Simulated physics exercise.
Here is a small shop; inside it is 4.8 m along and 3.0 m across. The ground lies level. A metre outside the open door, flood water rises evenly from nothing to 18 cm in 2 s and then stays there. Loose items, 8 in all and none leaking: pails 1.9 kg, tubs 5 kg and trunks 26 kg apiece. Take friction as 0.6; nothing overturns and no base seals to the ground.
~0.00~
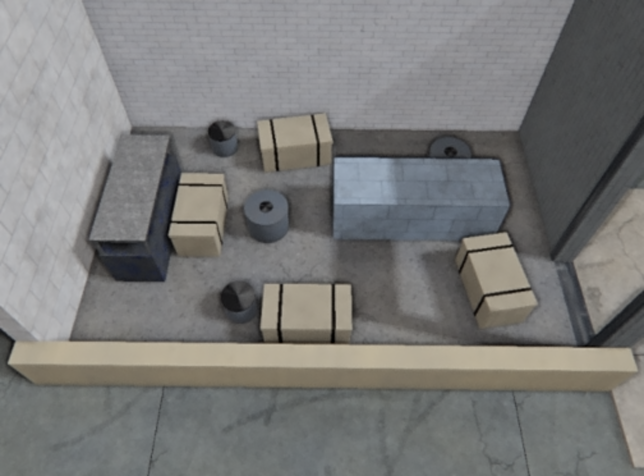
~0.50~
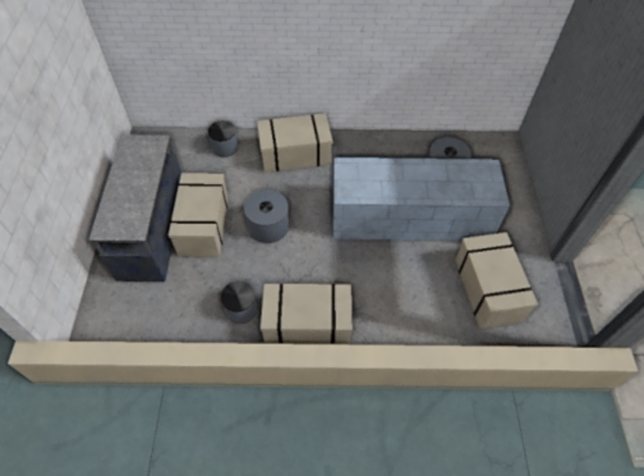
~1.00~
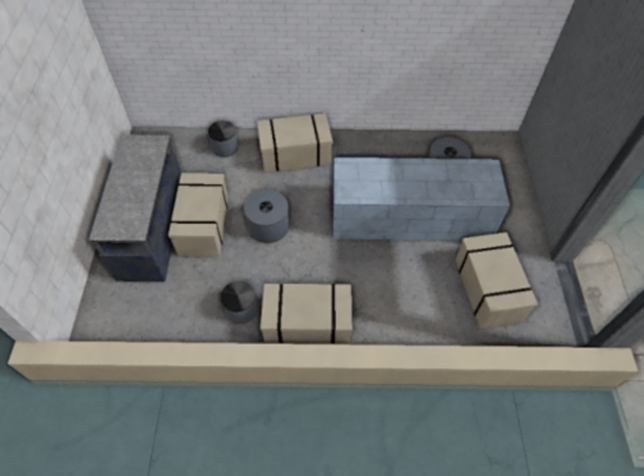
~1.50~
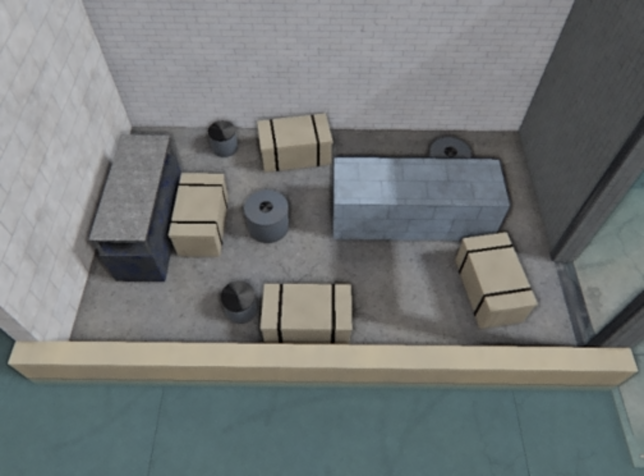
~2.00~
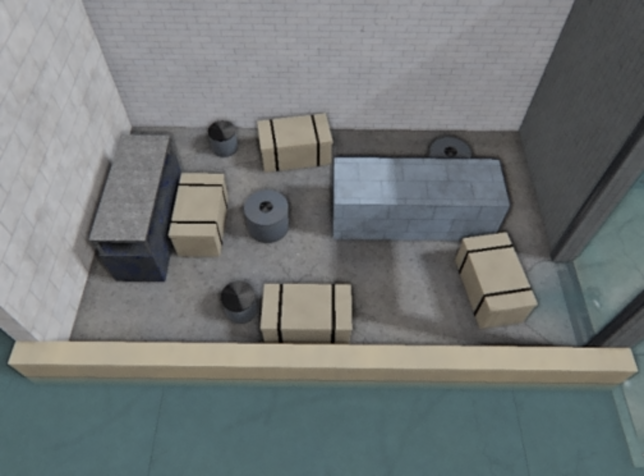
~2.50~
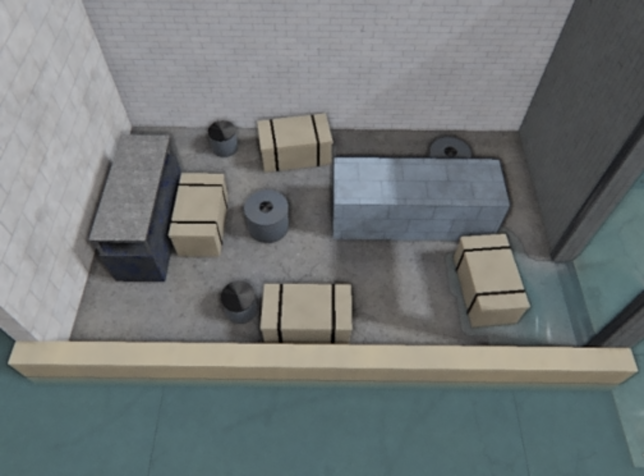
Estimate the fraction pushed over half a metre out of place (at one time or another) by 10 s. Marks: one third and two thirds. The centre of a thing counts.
Share: One to two thirds.
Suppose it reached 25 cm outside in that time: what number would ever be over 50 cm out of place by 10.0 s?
In that case 8 of them.
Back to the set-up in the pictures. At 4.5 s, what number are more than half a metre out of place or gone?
1 of them.
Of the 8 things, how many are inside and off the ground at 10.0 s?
At that moment 7.
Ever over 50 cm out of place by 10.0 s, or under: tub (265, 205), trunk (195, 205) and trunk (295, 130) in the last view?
In that order: Past it, less, less.
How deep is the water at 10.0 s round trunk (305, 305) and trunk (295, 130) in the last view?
Roughly 13 and 5 cm.
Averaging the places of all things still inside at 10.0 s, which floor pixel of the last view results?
Near (230, 208).
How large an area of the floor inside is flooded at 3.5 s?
Some 3.5 m2.
After 3.5 s 1 of 8 are over 50 cm from their spots; 0 afloat.
After 4.5 s 1 of 8 are over 50 cm from their spots; 0 afloat.
After 7.0 s 4 of 8 are over 50 cm from their spots; 1 afloat.
After 10.0 s 4 of 8 are over 50 cm from their spots, and 4 have been at some point; 7 afloat.
